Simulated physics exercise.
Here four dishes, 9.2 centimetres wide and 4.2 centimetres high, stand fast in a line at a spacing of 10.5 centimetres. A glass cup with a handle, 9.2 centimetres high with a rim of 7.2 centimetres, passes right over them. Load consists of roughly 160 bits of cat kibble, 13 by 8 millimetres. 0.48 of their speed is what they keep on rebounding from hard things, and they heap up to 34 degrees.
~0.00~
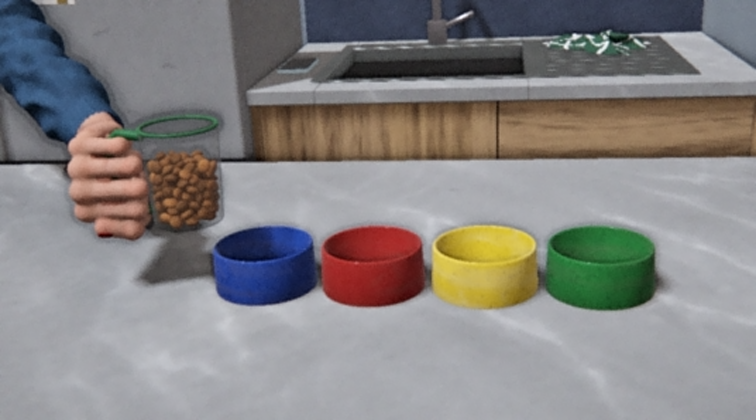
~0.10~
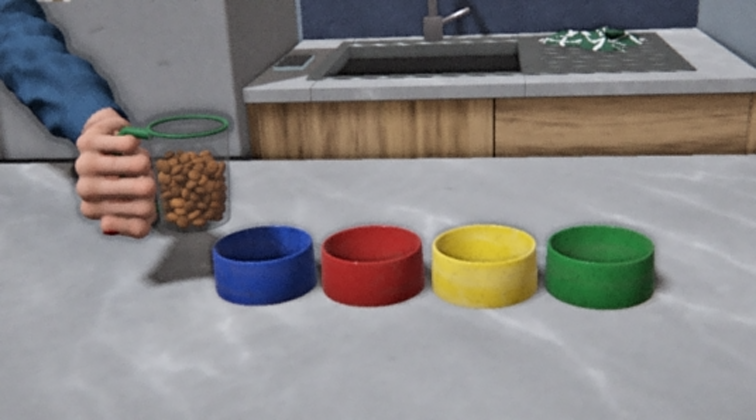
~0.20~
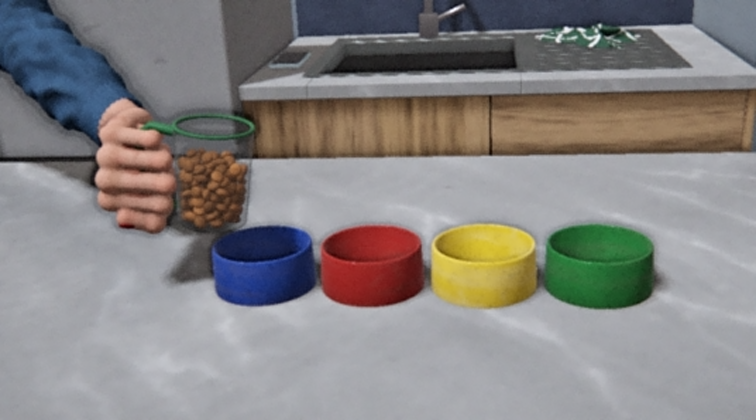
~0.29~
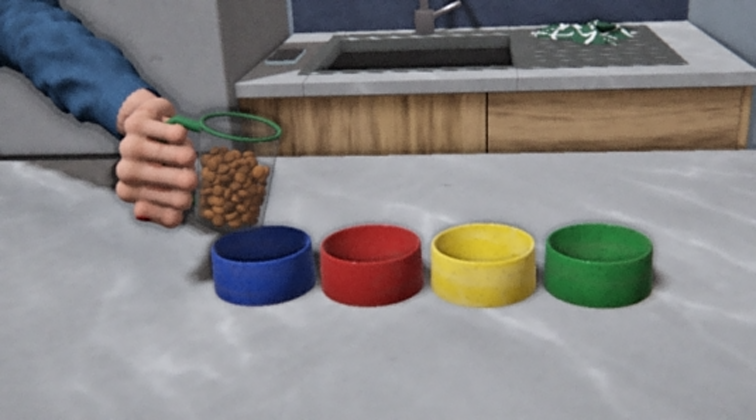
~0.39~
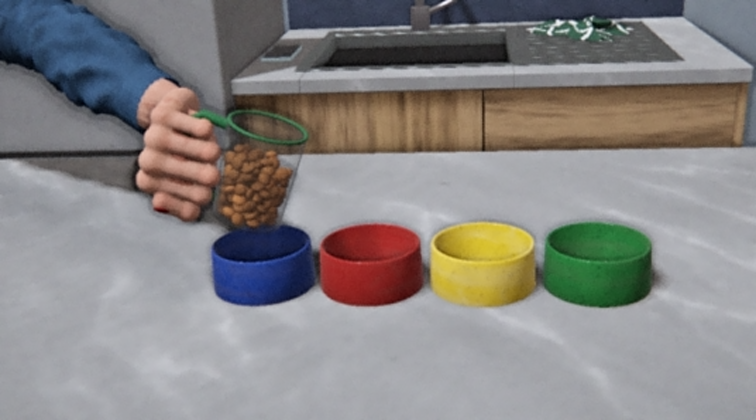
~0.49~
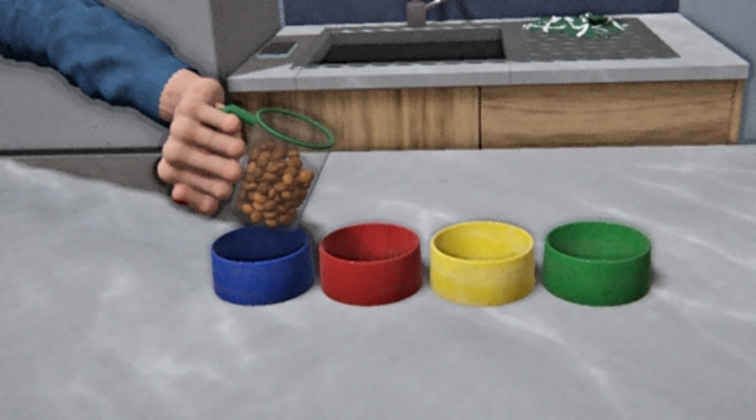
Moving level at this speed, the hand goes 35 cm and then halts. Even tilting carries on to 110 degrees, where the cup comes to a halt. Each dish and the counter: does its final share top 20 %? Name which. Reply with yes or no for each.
Red: No, blue: No, green: Yes, yellow: No, counter: No.
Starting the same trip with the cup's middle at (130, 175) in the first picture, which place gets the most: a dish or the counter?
Green.
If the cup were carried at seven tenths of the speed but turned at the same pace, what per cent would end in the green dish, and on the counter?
In that case green 100; counter 0.
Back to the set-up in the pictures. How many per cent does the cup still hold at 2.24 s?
About 60 percent.
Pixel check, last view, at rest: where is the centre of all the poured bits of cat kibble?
Somewhere near (602, 261) in the last picture.
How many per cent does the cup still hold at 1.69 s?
Close to 100 in a hundred.
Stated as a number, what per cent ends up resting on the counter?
Roughly 0 in a hundred.
After 1.21 s, tilt 64 degrees; cup holds 100 %.
After 1.69 s, tilt 91 degrees; cup holds 100 %.
After 2.24 s, tilt 110 degrees; cup holds 60 %, green 40 %.
In the end, at 4.3 s, red 0 %, blue 0 %, green 90 %, yellow 0 %, counter 0 %, cup 10 %.
